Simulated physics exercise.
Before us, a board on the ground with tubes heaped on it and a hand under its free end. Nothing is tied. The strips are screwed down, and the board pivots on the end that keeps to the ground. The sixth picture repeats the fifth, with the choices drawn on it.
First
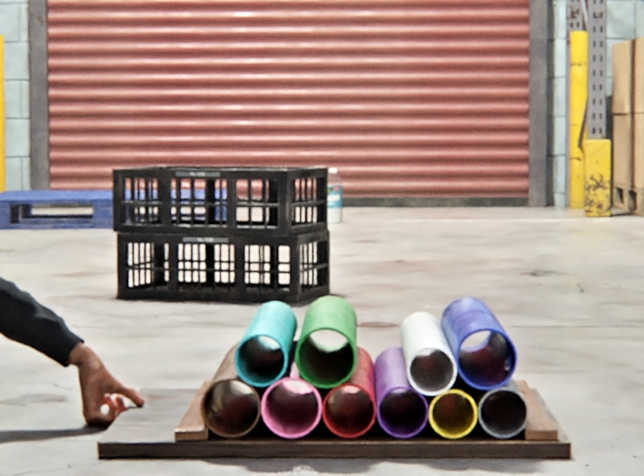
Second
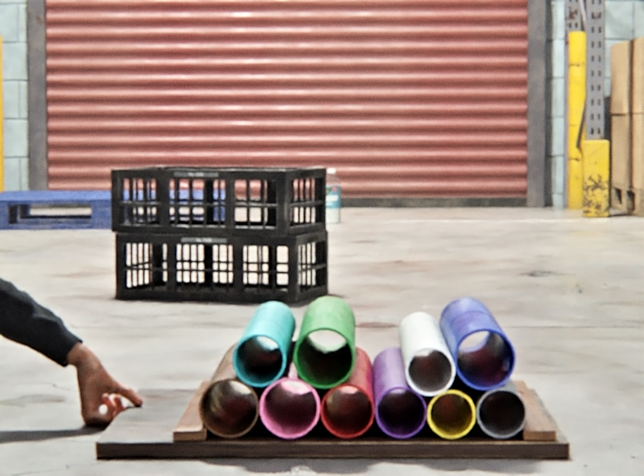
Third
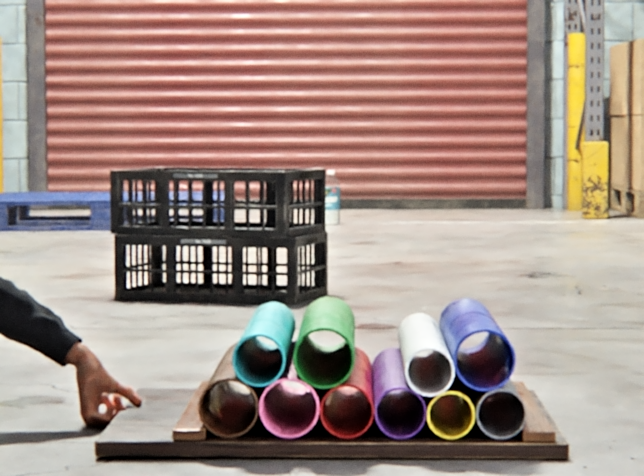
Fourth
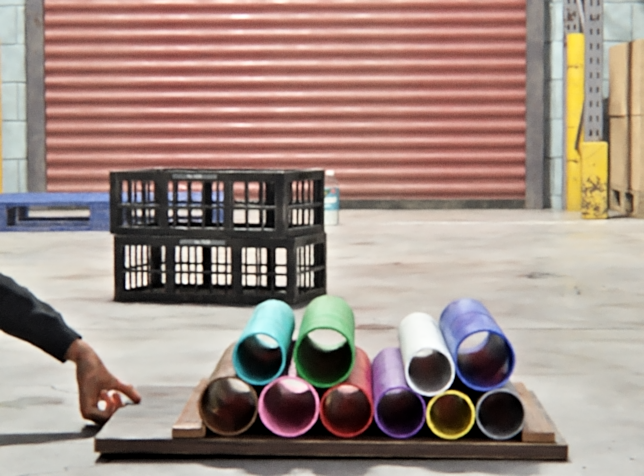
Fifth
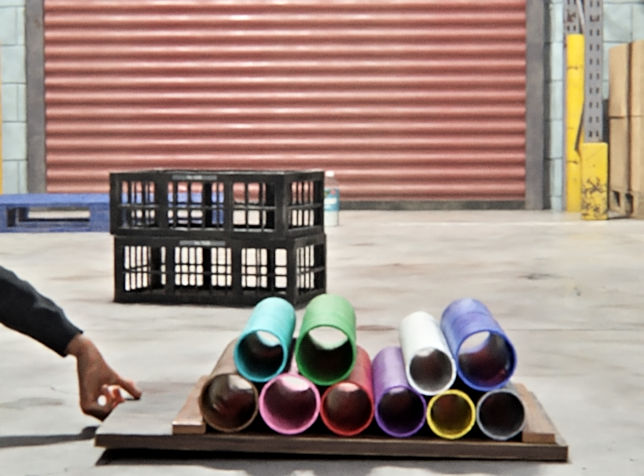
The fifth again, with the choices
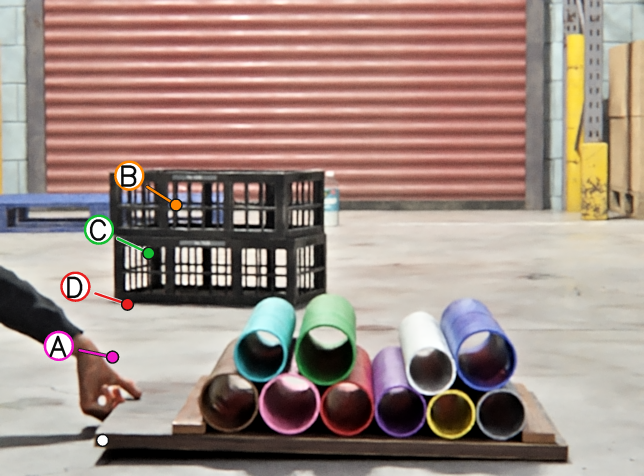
To begin with, a hand at the left holds the end of a dark board on a concrete floor, with colourful tubes stacked in two rows between wooden strips. The hand then raises the left end very slightly while the right end stays down, and the tubes keep their places on the board.
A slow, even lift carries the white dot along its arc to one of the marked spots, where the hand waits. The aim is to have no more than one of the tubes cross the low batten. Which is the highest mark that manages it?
The answer is mark D.
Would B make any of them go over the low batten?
Yes.
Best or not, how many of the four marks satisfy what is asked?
The number is two.
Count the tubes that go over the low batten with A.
With A, none.
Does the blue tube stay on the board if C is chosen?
No, with C.
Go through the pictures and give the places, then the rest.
Pink tube (292, 408); red tube (349, 411); purple tube (402, 412), in the first picture.
Purple tube (401, 412); yellow tube (451, 414), in the second picture.
Board (334, 415); brown tube (229, 408); turquoise tube (259, 360); green tube (324, 358), in the third picture.
Board (333, 414); brown tube (228, 406); pink tube (289, 406), in the fourth picture.
Board (333, 412); brown tube (229, 402); pink tube (290, 404), in the fifth picture.
On the marked copy, A at (113, 357); B at (176, 205); C at (149, 253); D at (128, 304); the white dot at (103, 440).
Taking D. A third of the way, board at 14°.
Two thirds of the way, board at 19°.
When it is over, board at 19°, one over the low batten (blue).
As for the rest, A none over the low batten; B ten over the low batten; C ten over the low batten.
